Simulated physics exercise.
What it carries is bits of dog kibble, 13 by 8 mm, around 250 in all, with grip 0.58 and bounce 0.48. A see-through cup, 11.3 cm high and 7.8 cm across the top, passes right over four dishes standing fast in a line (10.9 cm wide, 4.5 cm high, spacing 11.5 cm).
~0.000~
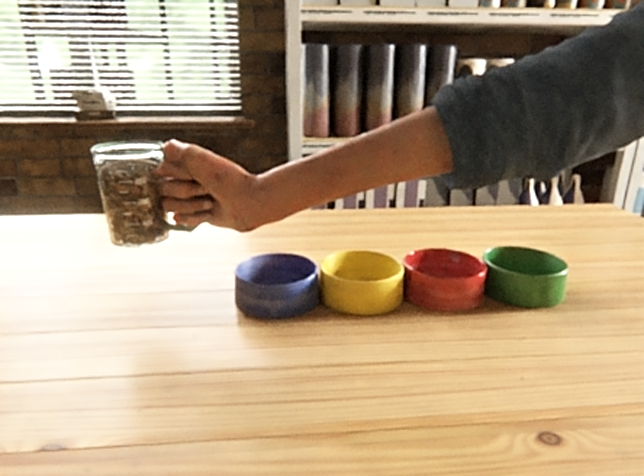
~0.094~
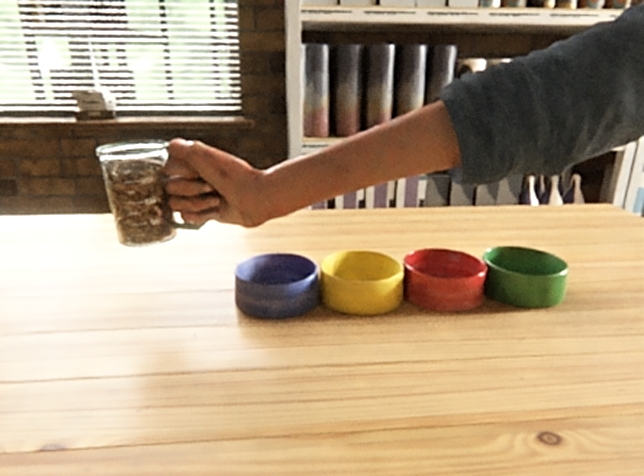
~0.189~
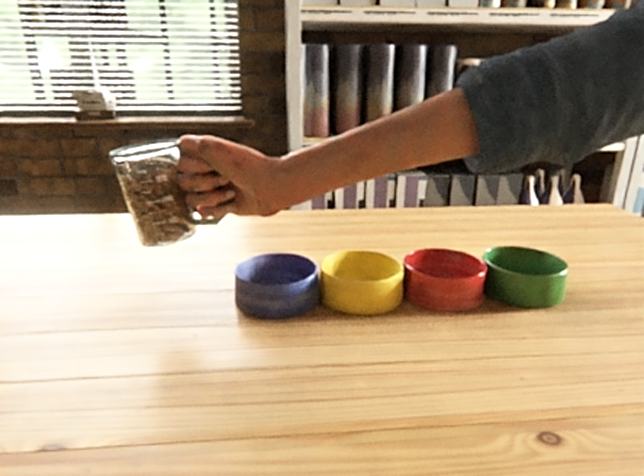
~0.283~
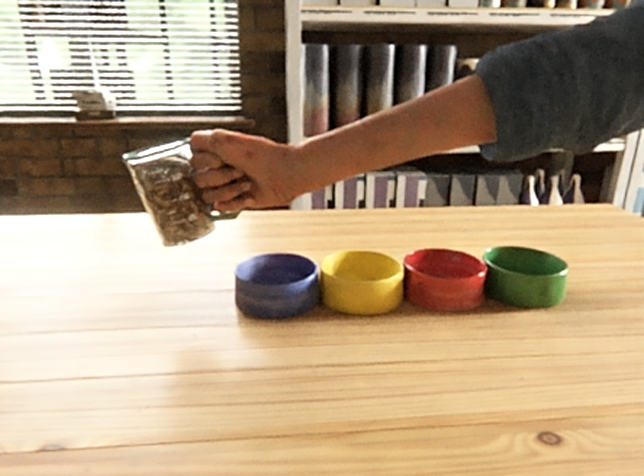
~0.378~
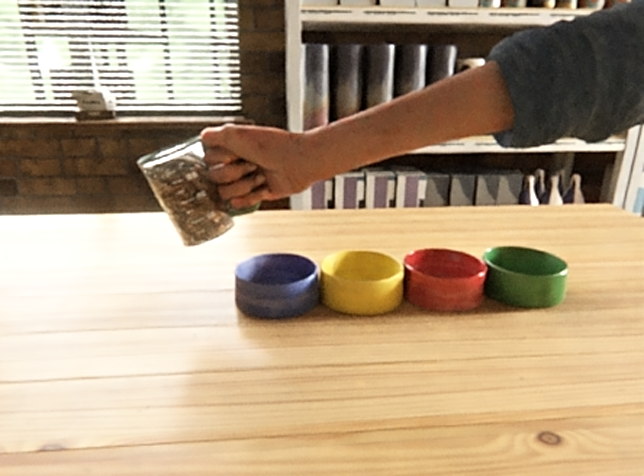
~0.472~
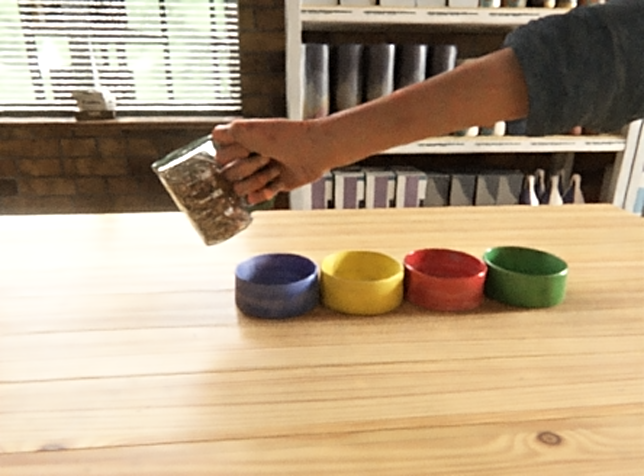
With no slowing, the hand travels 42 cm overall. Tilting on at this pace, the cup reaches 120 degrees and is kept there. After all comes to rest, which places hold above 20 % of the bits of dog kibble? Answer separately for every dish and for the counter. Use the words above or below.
Red - above; blue - below; green - below; yellow - above; counter - below.
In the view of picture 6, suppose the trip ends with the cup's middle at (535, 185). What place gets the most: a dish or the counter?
Most of it ends up at red.
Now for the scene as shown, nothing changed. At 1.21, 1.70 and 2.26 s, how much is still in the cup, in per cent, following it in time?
Close to 100, 95 and 30 per cent respectively.
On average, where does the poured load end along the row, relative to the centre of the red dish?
Some 5 cm in the -x direction.
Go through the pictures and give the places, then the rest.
The first frame shows cup at (135, 194), tilt 0 degrees, lip at (95, 148), moved 0.0 cm; middle of the pieces at (140, 205); blue dish at (277, 268); yellow dish at (362, 265); red dish at (444, 263); green dish at (525, 260).
The second frame shows cup at (142, 194), tilt 2 degrees, lip at (100, 149), moved 0.8 cm; middle of the pieces at (147, 204).
The third frame shows cup at (158, 194), tilt 8 degrees, lip at (113, 153), moved 2.7 cm; middle of the pieces at (164, 204).
The fourth frame shows cup at (174, 193), tilt 14 degrees, lip at (126, 157), moved 4.7 cm; middle of the pieces at (181, 203).
The fifth frame shows cup at (190, 193), tilt 20 degrees, lip at (140, 161), moved 6.6 cm; middle of the pieces at (199, 202).
The sixth frame shows cup at (207, 193), tilt 26 degrees, lip at (154, 166), moved 8.6 cm; middle of the pieces at (215, 201); blue dish at (277, 268); yellow dish at (362, 265); red dish at (444, 263); green dish at (525, 260). Its pace works out near 60 degrees a second; the hand travels 21 cm a second.
After 1.21 s, tilt 72 degrees; cup holds 100 %.
After 1.70 s, tilt 102 degrees; cup holds 95 %.
After 2.26 s, tilt 120 degrees; cup holds 30 %, red 35 %, yellow 25 %.
In the end, at 3.3 s, red 55 %, blue 0 %, green 0 %, yellow 30 %, counter 10 %.
